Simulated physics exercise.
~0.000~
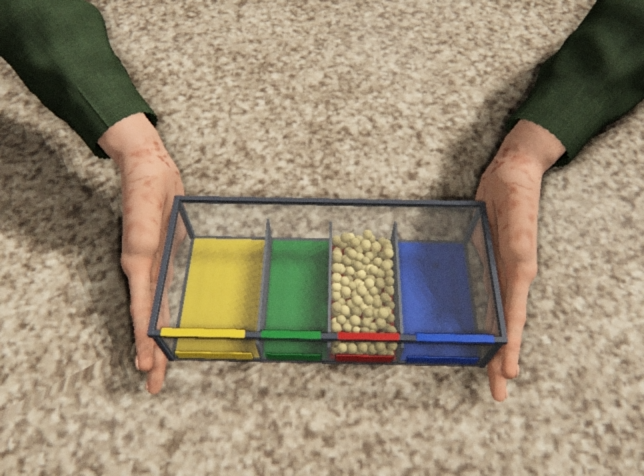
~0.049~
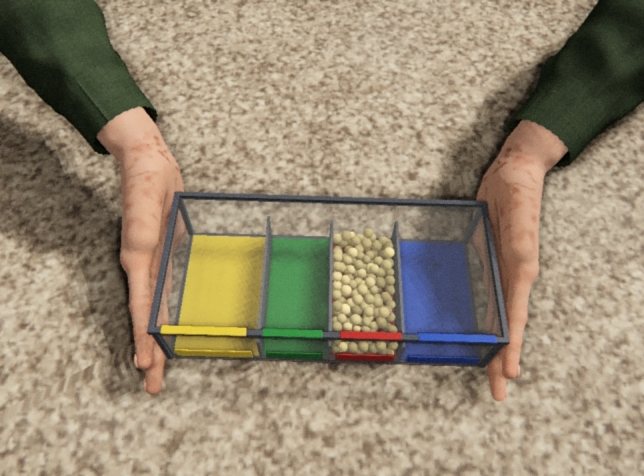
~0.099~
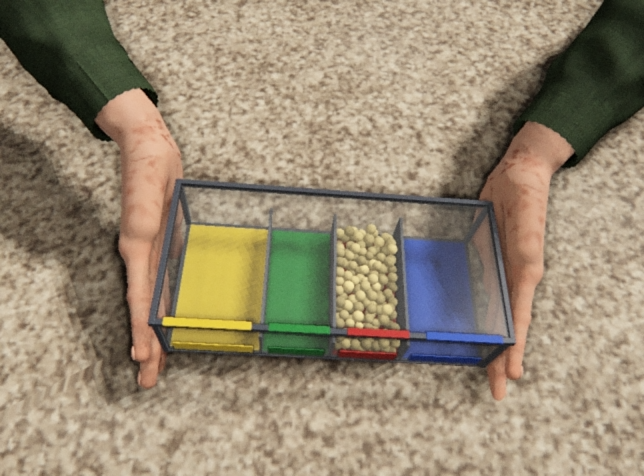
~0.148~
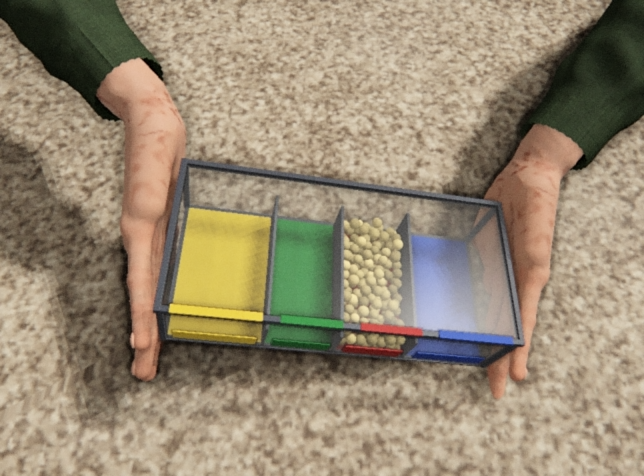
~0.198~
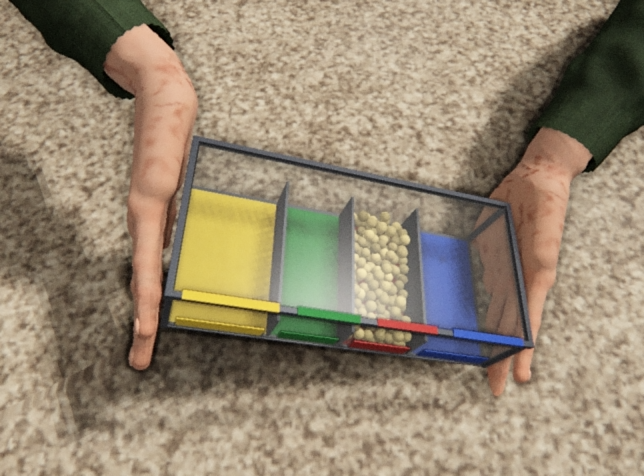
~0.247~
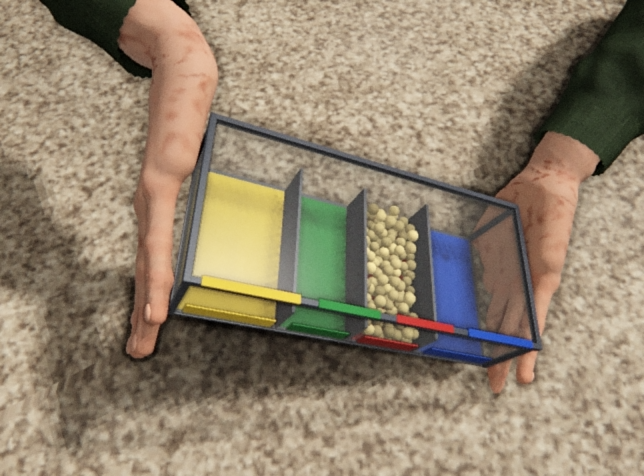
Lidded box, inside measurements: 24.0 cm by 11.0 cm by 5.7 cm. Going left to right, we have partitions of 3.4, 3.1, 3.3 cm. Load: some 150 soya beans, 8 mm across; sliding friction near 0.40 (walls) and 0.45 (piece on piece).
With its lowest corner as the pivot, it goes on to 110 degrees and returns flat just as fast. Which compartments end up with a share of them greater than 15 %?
At the end, red: It'll probably finish at or short of fifteen percent of the pieces; blue: It'll probably finish past fifteen percent of the pieces; green: It'll probably finish at or short of fifteen percent of the pieces; yellow: It'll probably finish at or short of fifteen percent of the pieces.
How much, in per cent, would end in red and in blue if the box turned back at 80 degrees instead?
In per cent, red gets 80, blue gets 20.
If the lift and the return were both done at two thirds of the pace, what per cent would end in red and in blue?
Then red would get 0 per cent, while blue would get 100 per cent.
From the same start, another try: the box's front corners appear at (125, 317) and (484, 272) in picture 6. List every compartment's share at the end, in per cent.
Each compartment ends like this: Red 0 per cent, blue 0 per cent, green 5 per cent, yellow 95 per cent.
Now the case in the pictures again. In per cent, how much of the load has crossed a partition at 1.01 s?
Roughly 55 in a hundred.
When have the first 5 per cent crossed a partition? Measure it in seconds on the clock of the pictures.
Near 0.80 s.
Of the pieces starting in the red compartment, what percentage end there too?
I'd estimate about 0 %.
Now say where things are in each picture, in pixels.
In the first picture, box tilt 0 degrees, front corners at (155, 331) and (501, 338); red 100 %.
In the second picture, box tilt 1 degrees, front corners at (155, 328) and (503, 338).
In the third picture, box tilt 5 degrees, front corners at (156, 320) and (509, 339), lowest corner right front.
In the fourth picture, box tilt 11 degrees, front corners at (161, 306) and (518, 340), lowest corner right front.
In the fifth picture, box tilt 18 degrees, front corners at (172, 292) and (527, 342), lowest corner right front.
In the sixth picture, box tilt 24 degrees, front corners at (191, 277) and (535, 344), lowest corner right front; red 100 %. The box's pace is about 130 degrees a second.
Then, at 1.01 s, tilt 109 degrees; red 45 %, blue 55 %.
After 1.52 s, tilt 48 degrees; blue 100 %.
After 2.10 s, tilt 0 degrees; blue 100 %.
In the end, at 2.7 s, red 0 %, blue 100 %, green 0 %, yellow 0 %.
